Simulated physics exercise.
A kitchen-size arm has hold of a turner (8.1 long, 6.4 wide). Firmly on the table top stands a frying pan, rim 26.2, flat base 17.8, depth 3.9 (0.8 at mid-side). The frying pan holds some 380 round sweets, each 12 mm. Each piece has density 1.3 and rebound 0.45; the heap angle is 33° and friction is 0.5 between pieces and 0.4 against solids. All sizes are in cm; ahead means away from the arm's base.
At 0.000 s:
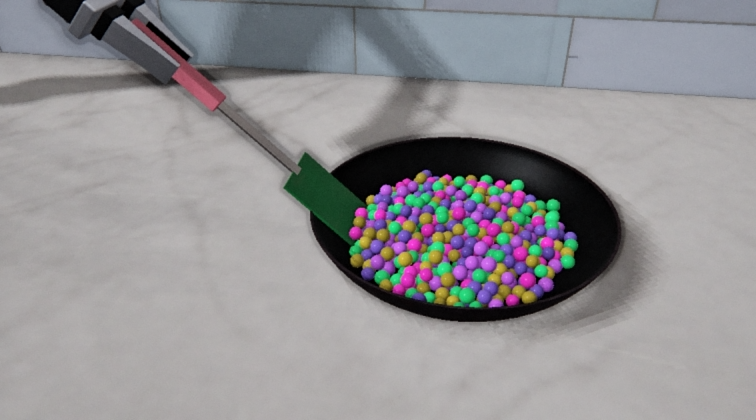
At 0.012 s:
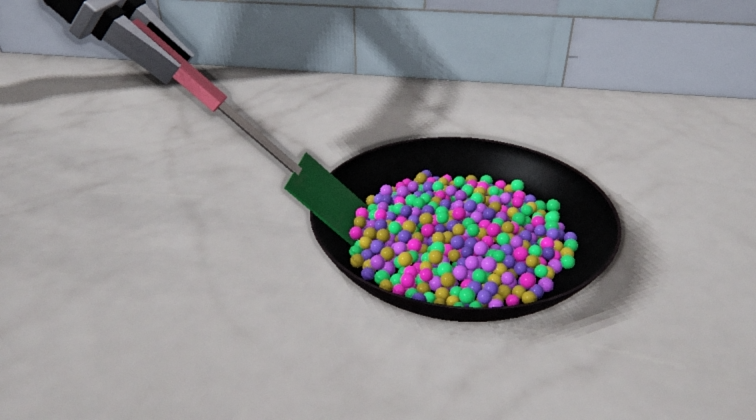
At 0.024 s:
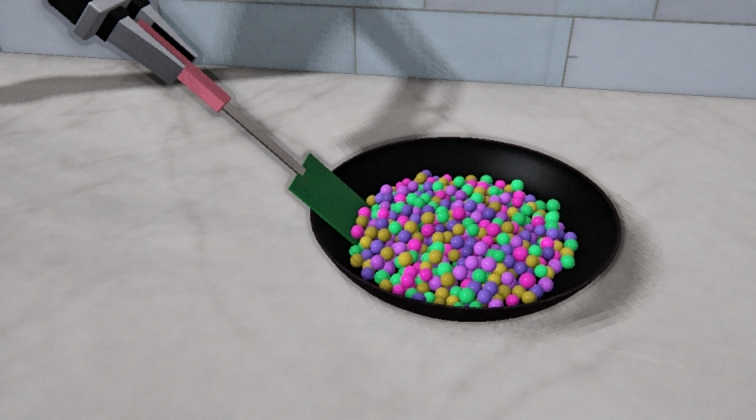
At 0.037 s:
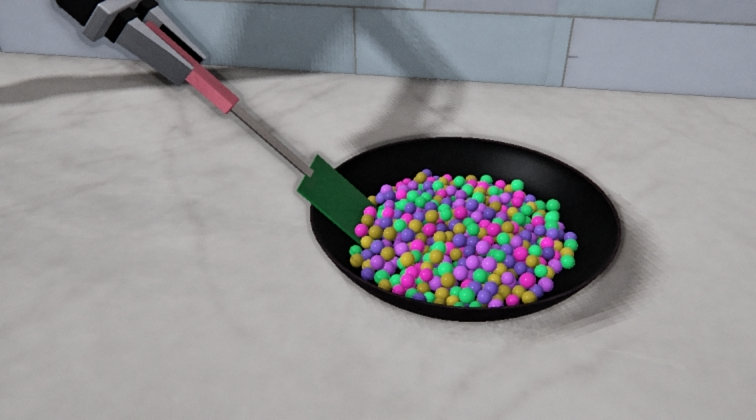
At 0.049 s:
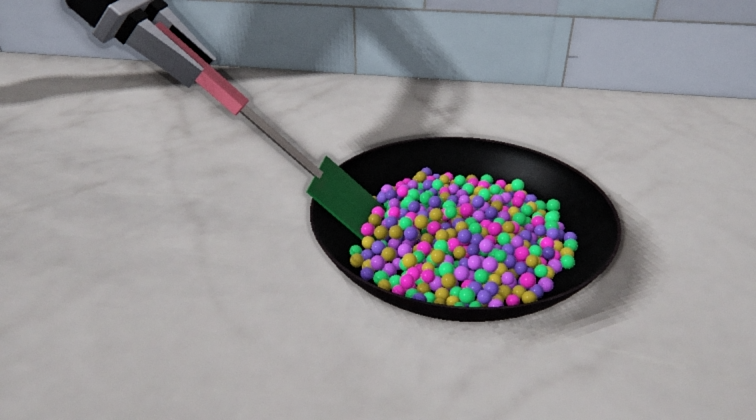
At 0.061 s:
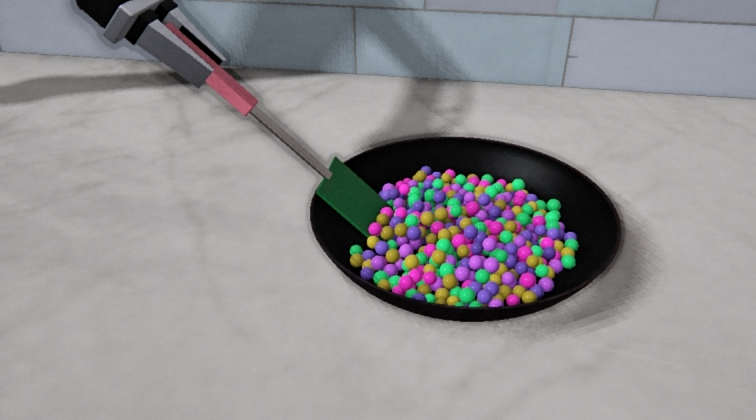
A black frying pan filled with small round sweets in green, pink, purple and mustard sits right of centre on a pale marbled counter, seen from above at an angle. At upper left, a grey and black robotic arm holds a green-bladed turner against the pan's left side, before blue-grey tiles. The turner slides slightly rightward into the sweets, nudging the nearest ones, while the view stays still.
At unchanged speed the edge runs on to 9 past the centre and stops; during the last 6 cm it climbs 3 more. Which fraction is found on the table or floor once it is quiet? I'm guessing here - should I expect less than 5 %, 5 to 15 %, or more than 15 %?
You should expect 5 to 15 %.
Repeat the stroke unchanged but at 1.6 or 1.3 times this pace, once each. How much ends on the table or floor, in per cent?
Some 20 and 20 per cent.
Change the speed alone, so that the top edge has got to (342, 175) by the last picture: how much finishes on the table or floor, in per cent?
Estimate: Close to 20 %.
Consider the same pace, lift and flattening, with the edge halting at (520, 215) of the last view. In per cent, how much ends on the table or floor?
Around 0 percent.
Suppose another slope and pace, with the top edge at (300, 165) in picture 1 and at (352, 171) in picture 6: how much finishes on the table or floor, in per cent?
It works out to about 20 %, more or less.
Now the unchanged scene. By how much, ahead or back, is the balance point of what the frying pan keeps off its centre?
The balance point lies close to 3.5 cm ahead.
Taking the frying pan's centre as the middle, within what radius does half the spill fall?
Roughly 22 cm.
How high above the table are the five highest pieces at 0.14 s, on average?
4 cm or so.
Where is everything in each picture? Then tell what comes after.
The first frame shows turner top edge at (295, 169), sloping 43°; upper third of the load around (461, 225), from x 355 to 570, top at y 175; 377 in the frying pan.
The second frame shows turner top edge at (295, 169), sloping 43°; upper third of the load around (461, 224), from x 355 to 570, top at y 175.
The third frame shows turner top edge at (299, 170), sloping 43°; upper third of the load around (459, 224), from x 355 to 570, top at y 175.
The fourth frame shows turner top edge at (307, 171), sloping 43°; upper third of the load around (456, 223), from x 355 to 570, top at y 175.
The fifth frame shows turner top edge at (317, 173), sloping 43°; upper third of the load around (451, 220), from x 355 to 570, top at y 175.
The sixth frame shows turner top edge at (326, 174), sloping 43°; upper third of the load around (454, 220), from x 355 to 570, top at y 170; 377 in the frying pan.
After 0.14 s, sloping 43°, highest piece 4 above the table; 377 in the frying pan.
After 0.22 s, sloping 43°, highest piece 5 above the table; 377 in the frying pan.
After 0.46 s, sloping 43°, highest piece 5 above the table; 342 in the frying pan, 32 on the table or floor, 3 on the blade or in flight.
After 1.51 s, sloping 43°, highest piece 4 above the table; 340 in the frying pan, 37 on the table or floor.
At rest, 340 in the frying pan, 37 on the table or floor. That is 10 % on the table or floor.
